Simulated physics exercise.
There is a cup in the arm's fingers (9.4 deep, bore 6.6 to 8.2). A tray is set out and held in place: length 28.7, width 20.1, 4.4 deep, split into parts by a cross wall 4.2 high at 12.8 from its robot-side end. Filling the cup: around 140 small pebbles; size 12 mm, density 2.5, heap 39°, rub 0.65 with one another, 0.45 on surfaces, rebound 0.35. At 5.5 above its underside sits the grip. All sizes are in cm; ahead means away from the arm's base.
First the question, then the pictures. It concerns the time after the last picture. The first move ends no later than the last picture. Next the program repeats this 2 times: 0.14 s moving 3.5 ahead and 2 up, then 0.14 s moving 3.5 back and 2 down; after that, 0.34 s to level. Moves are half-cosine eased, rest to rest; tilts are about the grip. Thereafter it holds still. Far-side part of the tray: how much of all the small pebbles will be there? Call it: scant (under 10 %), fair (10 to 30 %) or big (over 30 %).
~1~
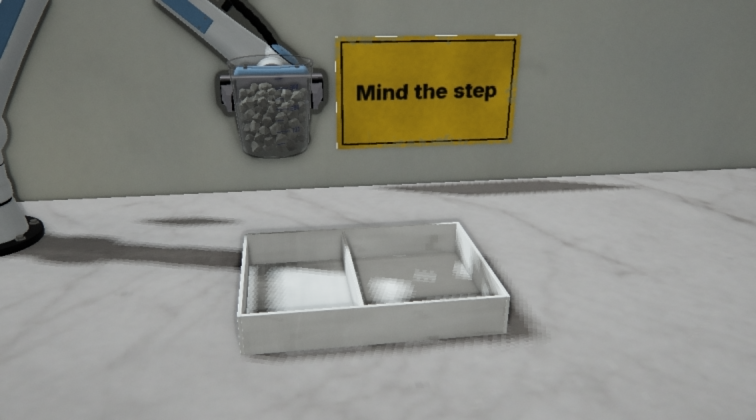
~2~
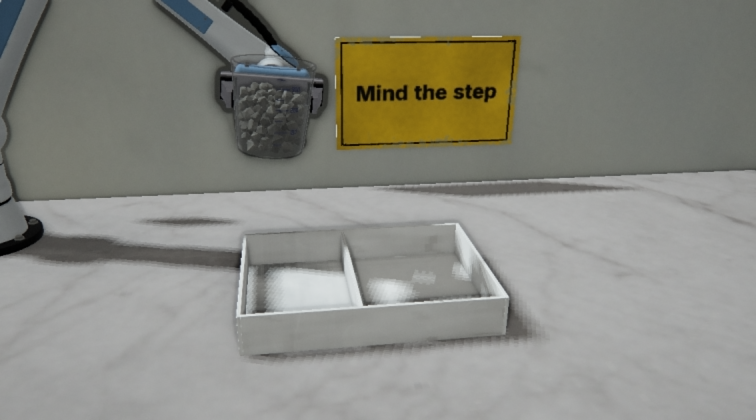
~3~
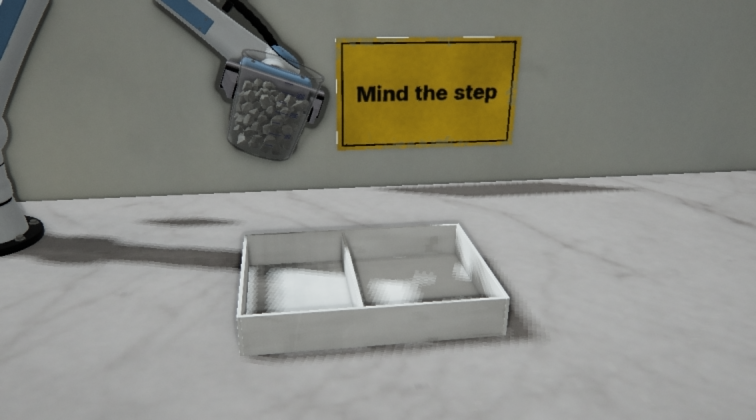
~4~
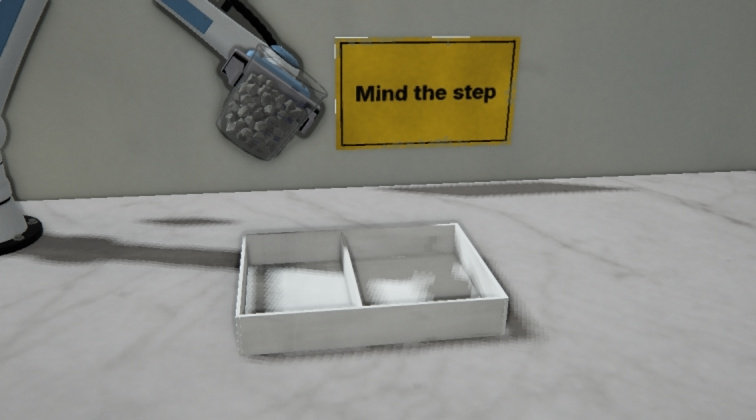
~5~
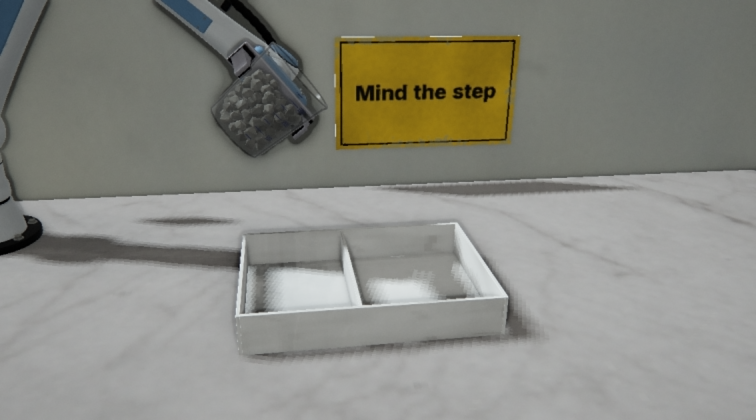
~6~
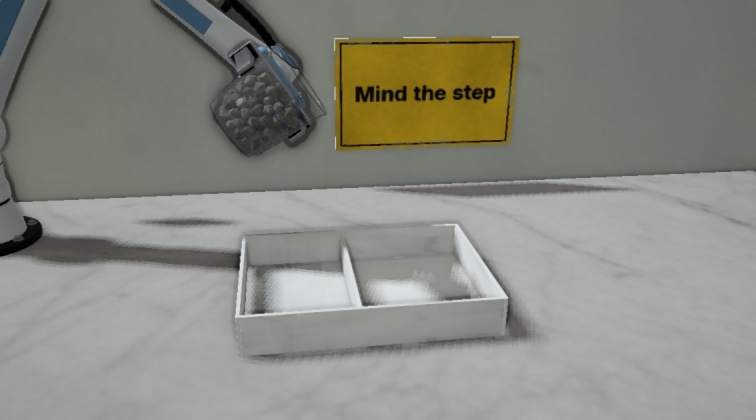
Scant; under 10 %.
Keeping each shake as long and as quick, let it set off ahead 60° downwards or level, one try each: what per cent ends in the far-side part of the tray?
Try one gives about 0 in a hundred, try two about 0 in a hundred.
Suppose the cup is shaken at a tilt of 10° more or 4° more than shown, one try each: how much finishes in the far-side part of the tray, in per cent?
About 15 per cent for the first try and 10 per cent for the second.
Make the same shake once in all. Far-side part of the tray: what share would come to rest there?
Result: Approximately 5 per cent.
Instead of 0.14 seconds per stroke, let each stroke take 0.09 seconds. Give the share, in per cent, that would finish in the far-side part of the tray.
Roughly 40 percent would.
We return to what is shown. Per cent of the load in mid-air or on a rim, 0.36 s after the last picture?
Reading at that time: Some 2 per cent.
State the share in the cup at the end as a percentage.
95 %.
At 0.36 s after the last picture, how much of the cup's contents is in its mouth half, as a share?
My estimate is near 40 per cent.
Then, 0.36 s later, tilted 56° forward, highest piece 27 above the table; 133 in the cup, 1 in the far-side part, 3 in flight or on a rim.
Then, 0.72 s later, tilted 31° forward, highest piece 27 above the table; 129 in the cup, 6 in the far-side part, 2 in the robot-side part.
Then, 1.10 s later, level, highest piece 28 above the table; 129 in the cup, 6 in the far-side part, 2 in the robot-side part.
Then, 2.15 s later, level, highest piece 28 above the table; 129 in the cup, 6 in the far-side part, 2 in the robot-side part.
At rest, 129 in the cup, 6 in the far-side part, 2 in the robot-side part. That is 4 % in the far-side part of the tray.
